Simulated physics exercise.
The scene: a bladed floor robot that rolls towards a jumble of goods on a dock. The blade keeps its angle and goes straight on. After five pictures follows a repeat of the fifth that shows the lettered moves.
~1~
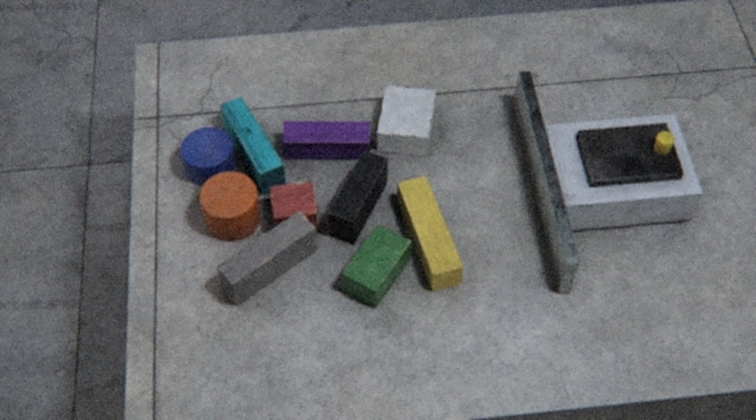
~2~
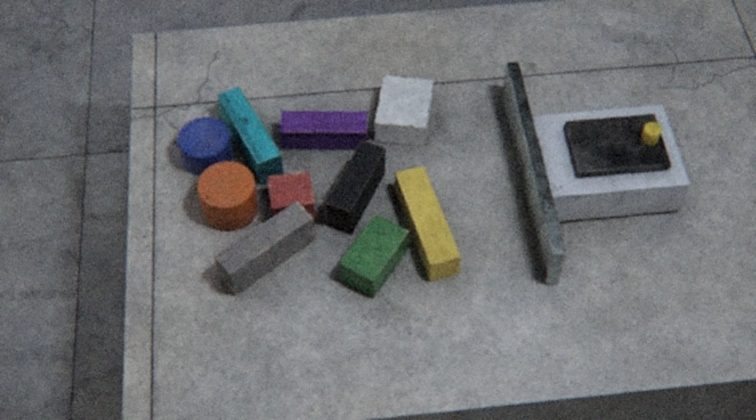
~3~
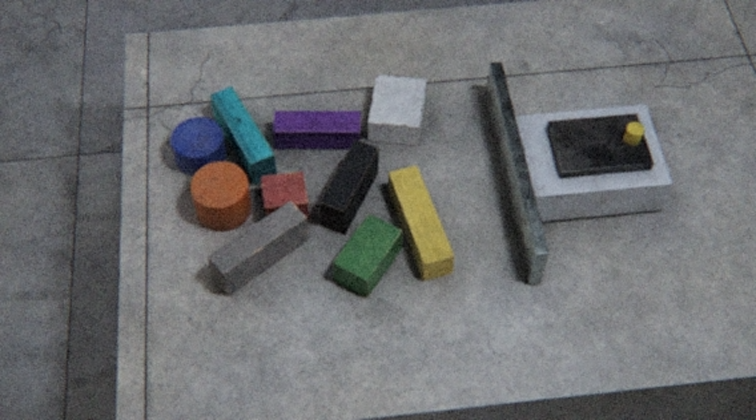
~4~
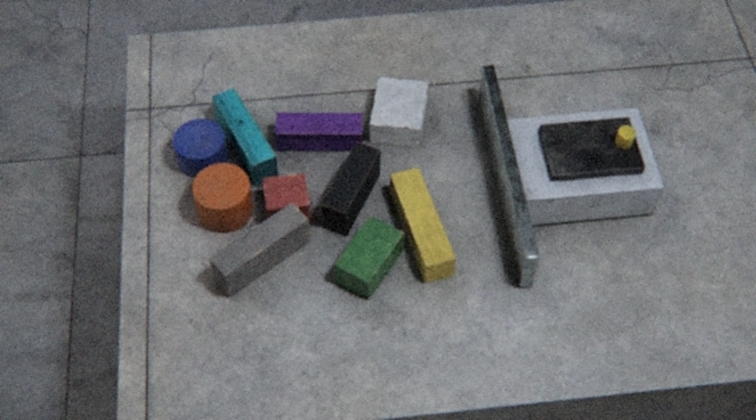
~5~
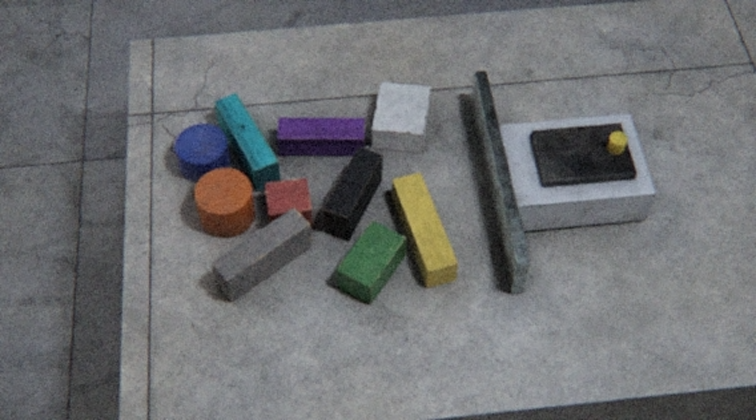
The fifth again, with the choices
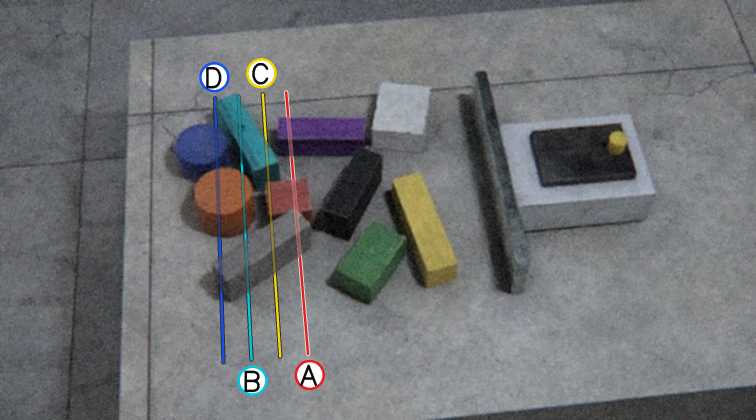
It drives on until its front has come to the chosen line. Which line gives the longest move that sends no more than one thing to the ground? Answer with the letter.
It can go as far as A.
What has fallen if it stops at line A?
The blue canister goes over.
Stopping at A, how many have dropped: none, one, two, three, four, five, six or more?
One.
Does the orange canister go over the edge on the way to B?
Yes.
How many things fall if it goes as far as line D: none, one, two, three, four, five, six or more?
In all, four.
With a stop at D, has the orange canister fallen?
Yes.
On the marked copy, A at (296, 212); B at (244, 217); C at (271, 214); D at (219, 219).
Following A. Soon after the start, robot (504, 161); green crate (365, 264); white crate (382, 118).
Later, robot (430, 167); blue canister (151, 158); turquoise stick (189, 147).
In the end, robot (376, 172); blue canister over the edge; turquoise stick (138, 151); one fallen.
As for the rest, B drops three; C drops two; D drops four.
